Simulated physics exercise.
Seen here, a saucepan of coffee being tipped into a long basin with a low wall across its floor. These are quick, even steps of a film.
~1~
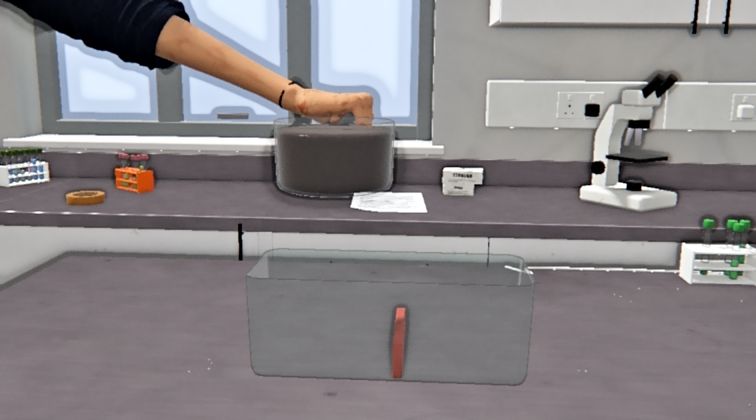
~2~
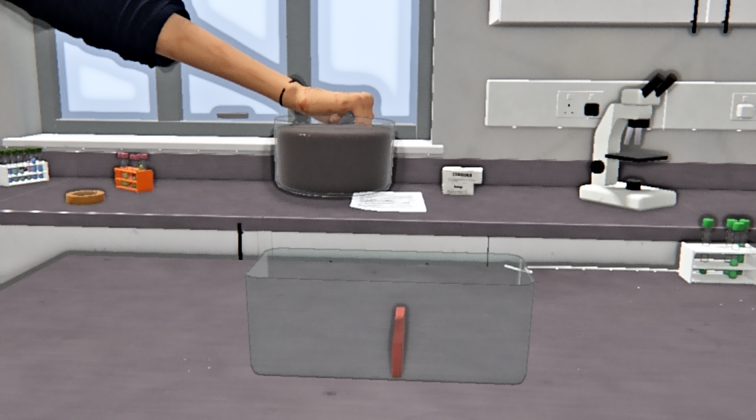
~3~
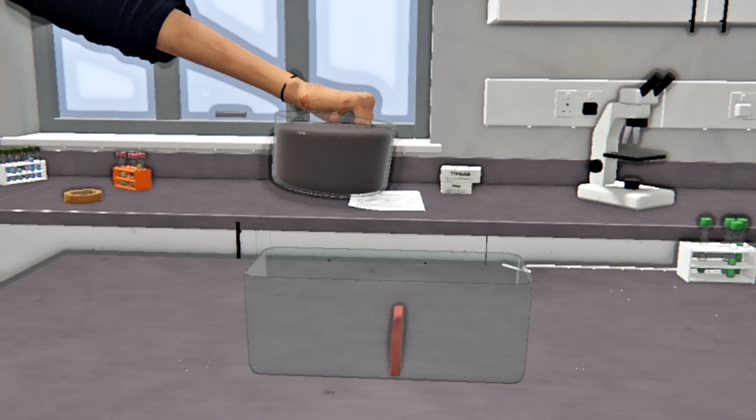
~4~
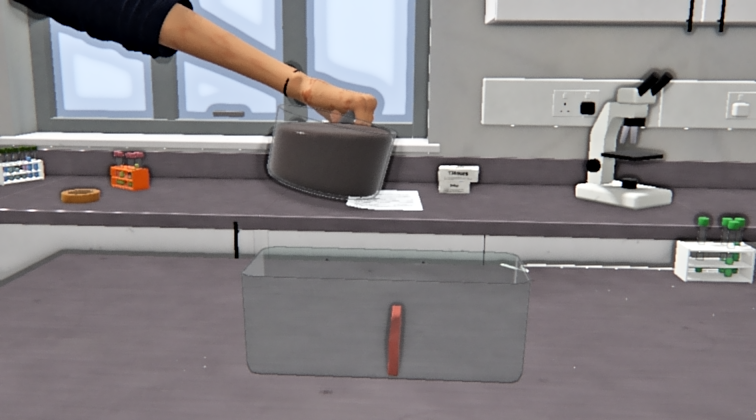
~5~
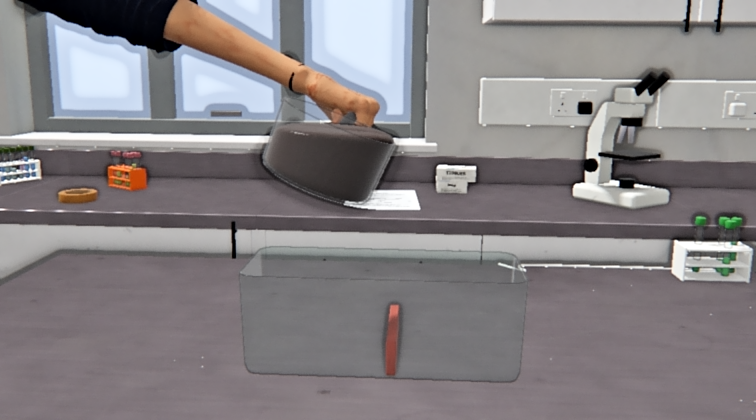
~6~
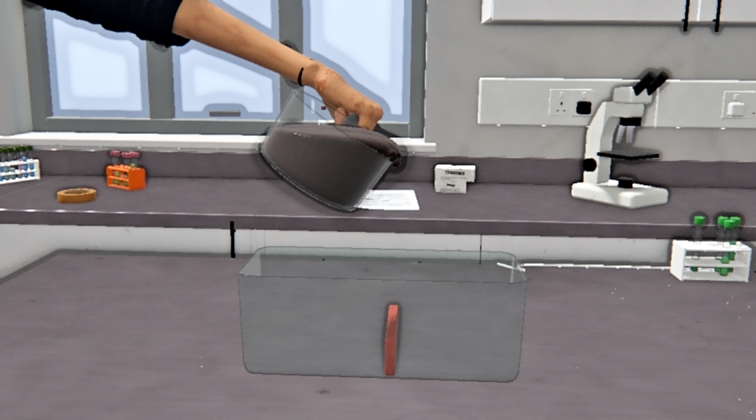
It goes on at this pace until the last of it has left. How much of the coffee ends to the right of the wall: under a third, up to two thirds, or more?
In the end above two thirds is right of the wall.
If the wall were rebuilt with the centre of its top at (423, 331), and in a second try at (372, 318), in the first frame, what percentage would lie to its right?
The first gives 40 %, the second 90 %.
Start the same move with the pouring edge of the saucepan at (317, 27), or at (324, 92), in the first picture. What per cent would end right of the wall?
Near 35 % and 25 %.
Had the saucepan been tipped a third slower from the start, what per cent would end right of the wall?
About 85 per cent.
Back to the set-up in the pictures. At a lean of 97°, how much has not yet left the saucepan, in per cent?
Roughly 30 in a hundred.
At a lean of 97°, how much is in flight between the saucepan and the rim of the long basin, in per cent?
Close to 40 per cent.
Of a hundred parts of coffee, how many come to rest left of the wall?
Some 20 per cent.
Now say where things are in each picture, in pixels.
In the first frame, it leans 0°; its right rim is at (394, 123); the coffee meets the walls at (279, 130) and (392, 132); the long basin's rim runs from (257, 264) to (528, 271); the wall's top is at (400, 326).
In the second frame, it leans 2°; its right rim is at (394, 124); the coffee meets the walls at (280, 129) and (392, 132).
In the third frame, it leans 6°; its right rim is at (394, 128); the coffee meets the walls at (279, 127) and (392, 132).
In the fourth frame, it leans 13°; its right rim is at (395, 135); the coffee meets the walls at (279, 126) and (393, 134).
In the fifth frame, it leans 22°; its right rim is at (394, 146); the coffee meets the walls at (276, 128) and (395, 140); 1 per cent is over the edge.
In the sixth frame, it leans 33°; its right rim is at (393, 158); the coffee meets the walls at (270, 133) and (390, 148); 5 per cent is over the edge.
A moment on, the saucepan is tipped on its side and 30 per cent is still to pour, 0 is left of the wall and 31 right of it.
Next, the saucepan is tipped right over and 5 per cent is still to pour, 13 is left of the wall and 70 right of it.
Then the saucepan is tipped right over and 0 per cent is still to pour, 19 is left of the wall and 78 right of it.
Later the saucepan is tipped right over and 0 per cent is still to pour, 19 is left of the wall and 79 right of it.
In the end 21 per cent lies left of the wall, 77 right of it and 2 outside.
